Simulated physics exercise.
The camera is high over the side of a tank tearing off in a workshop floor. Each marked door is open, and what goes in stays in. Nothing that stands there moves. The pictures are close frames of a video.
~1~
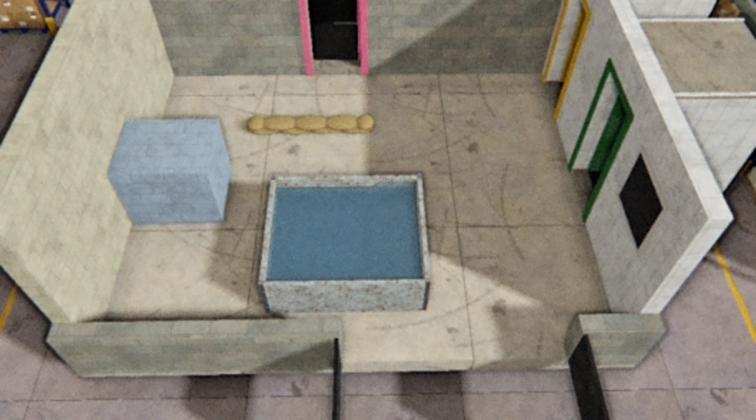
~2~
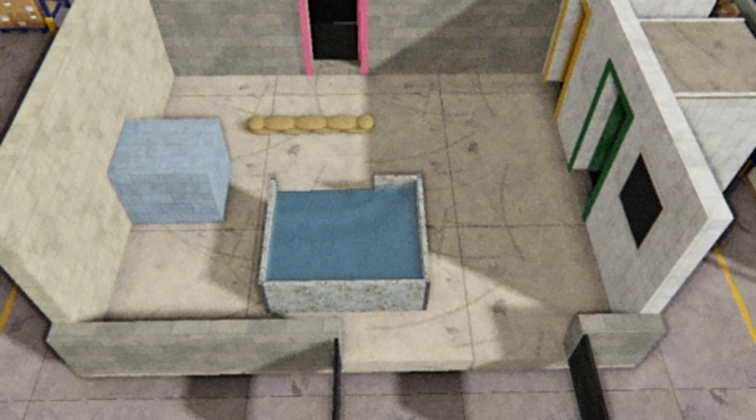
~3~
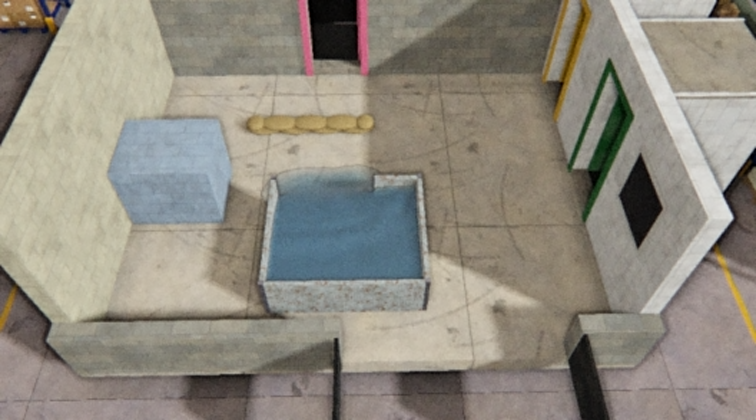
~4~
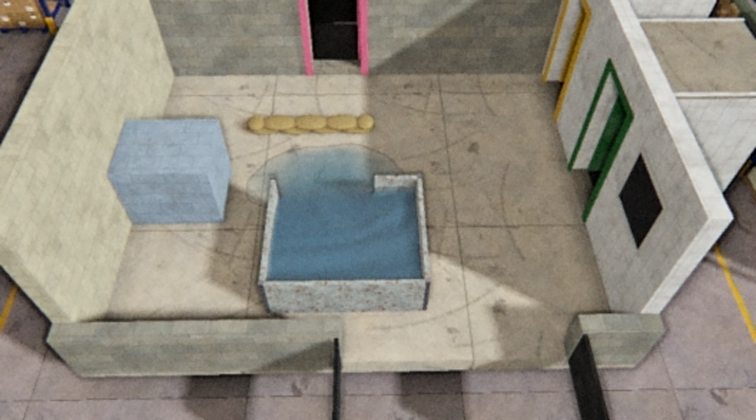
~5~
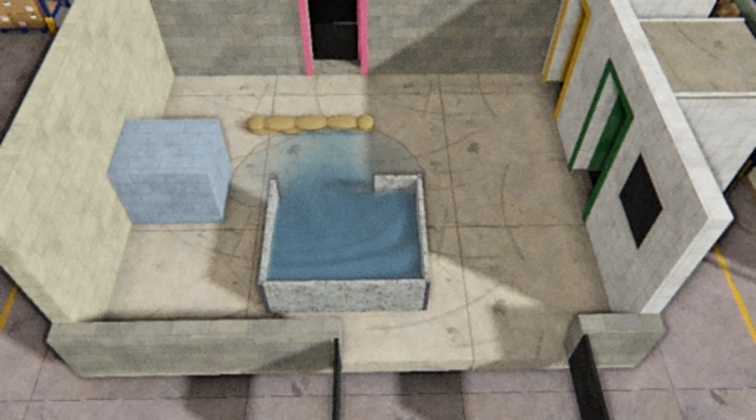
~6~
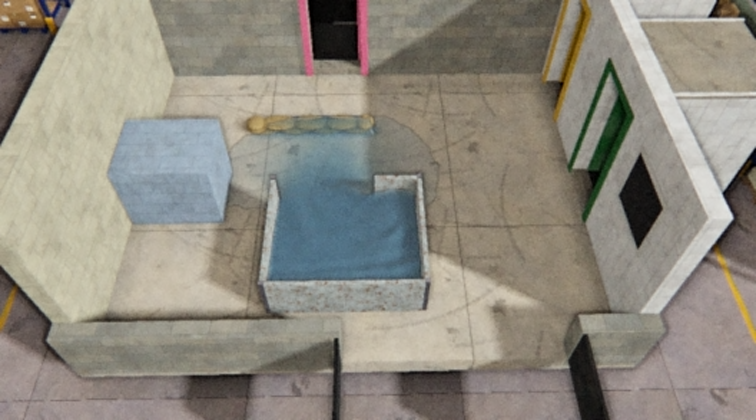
Water pours from a gap in the far side of a pale stone-walled tank on a workshop floor, viewed from high above by a still camera. Around the tank stand a pale blue block at left, a tan row of sacks behind, and pink, orange and green doorways. The water spreads in a thin, widening sheet across the floor and reaches the sacks.
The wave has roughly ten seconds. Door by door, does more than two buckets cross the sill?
In the end: The pink door stays under that; the yellow door takes more than that; the green door stays under that.
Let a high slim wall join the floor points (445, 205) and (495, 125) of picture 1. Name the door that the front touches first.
It is the door marked pink.
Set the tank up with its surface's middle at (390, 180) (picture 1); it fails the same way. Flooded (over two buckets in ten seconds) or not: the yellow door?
In short: Yellow door passes that mark.
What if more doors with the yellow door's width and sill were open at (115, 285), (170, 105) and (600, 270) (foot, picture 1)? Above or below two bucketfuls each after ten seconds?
In that order: Is under, lets more in, is under.
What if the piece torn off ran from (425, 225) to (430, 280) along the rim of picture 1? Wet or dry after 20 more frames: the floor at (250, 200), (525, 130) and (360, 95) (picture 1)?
In turn: Free of water, awash, no water.
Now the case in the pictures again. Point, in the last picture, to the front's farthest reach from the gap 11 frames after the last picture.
Around (533, 74).
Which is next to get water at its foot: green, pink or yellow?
That is the one in pink.
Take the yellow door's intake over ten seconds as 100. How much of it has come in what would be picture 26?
Close to 20 %.
A moment on, water covers 30 % of the floor; the pink door not reached, the yellow door not reached, the green door not reached.
Next, water covers 50 % of the floor; the pink door wet at the sill, nothing in, the yellow door not reached, the green door not reached.
Then, water covers 55 % of the floor; the pink door wet at the sill, nothing in, the yellow door over two buckets in, the green door not reached.
Later, water covers 75 % of the floor; the pink door wet at the sill, nothing in, the yellow door over two buckets in, the green door wet at the sill, nothing in.
In the end, water covers 95 % of the floor; the pink door wet at the sill, nothing in, the yellow door far over two buckets in, the green door under two buckets in.
